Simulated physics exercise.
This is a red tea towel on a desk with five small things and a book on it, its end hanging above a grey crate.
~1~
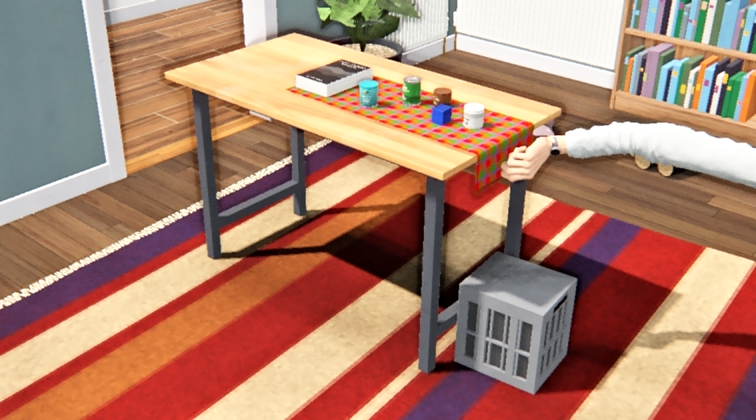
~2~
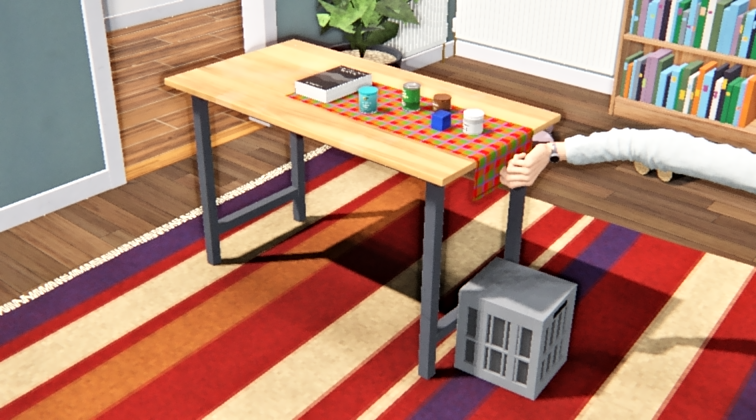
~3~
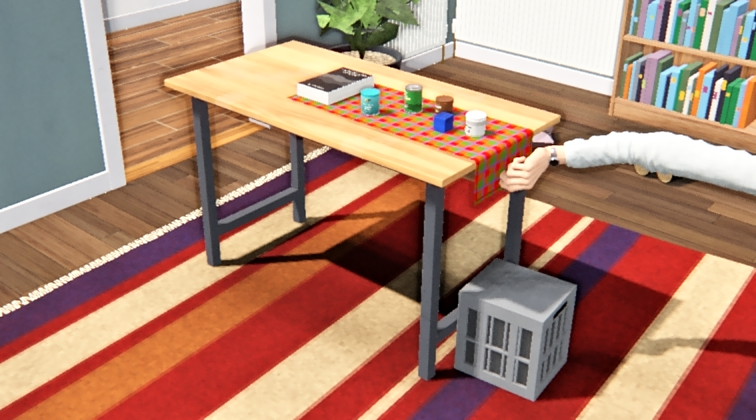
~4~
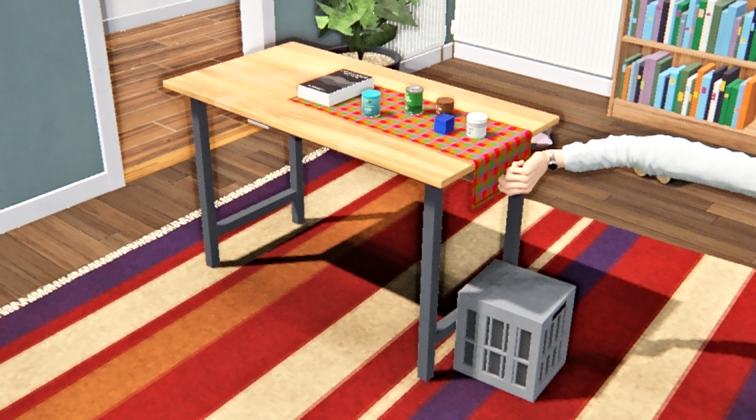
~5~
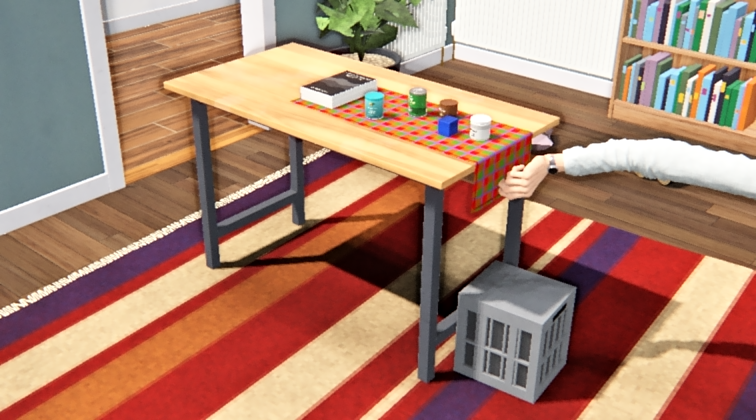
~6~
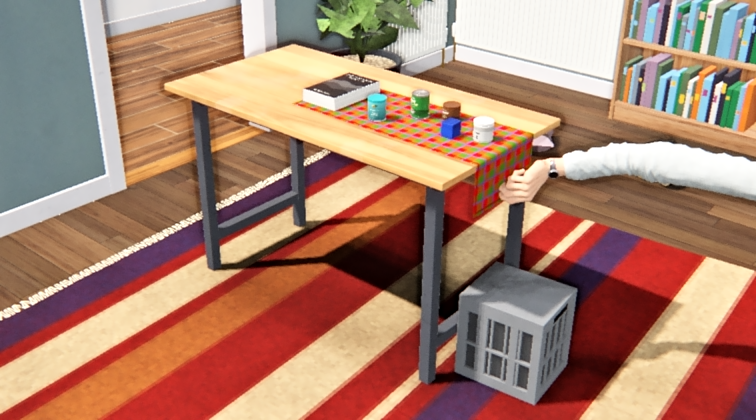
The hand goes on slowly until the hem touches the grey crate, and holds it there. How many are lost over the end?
Over the edge go three.
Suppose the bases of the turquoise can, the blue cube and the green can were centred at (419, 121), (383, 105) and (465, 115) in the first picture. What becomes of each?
The turquoise can is carried off; the blue cube does not fall; the green can is carried off.
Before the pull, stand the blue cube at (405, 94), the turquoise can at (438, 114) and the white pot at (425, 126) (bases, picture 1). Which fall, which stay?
The blue cube stays on, the turquoise can comes down, the white pot comes down.
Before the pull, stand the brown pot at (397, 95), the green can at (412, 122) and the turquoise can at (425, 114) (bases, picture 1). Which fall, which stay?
The brown pot holds on; the green can drops off; the turquoise can goes over.
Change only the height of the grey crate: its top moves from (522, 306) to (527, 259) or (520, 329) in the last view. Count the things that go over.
The count: 1 and 4.
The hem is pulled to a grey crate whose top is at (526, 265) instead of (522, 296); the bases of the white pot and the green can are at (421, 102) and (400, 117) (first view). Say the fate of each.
The white pot survives; the green can does not fall.
Soon after, hem near (499, 265); white pot and blue cube gone.
After that, hem on the crate; white pot, blue cube and brown pot gone.
In the end, hem on the crate; white pot, blue cube and brown pot gone. The desk loses three.
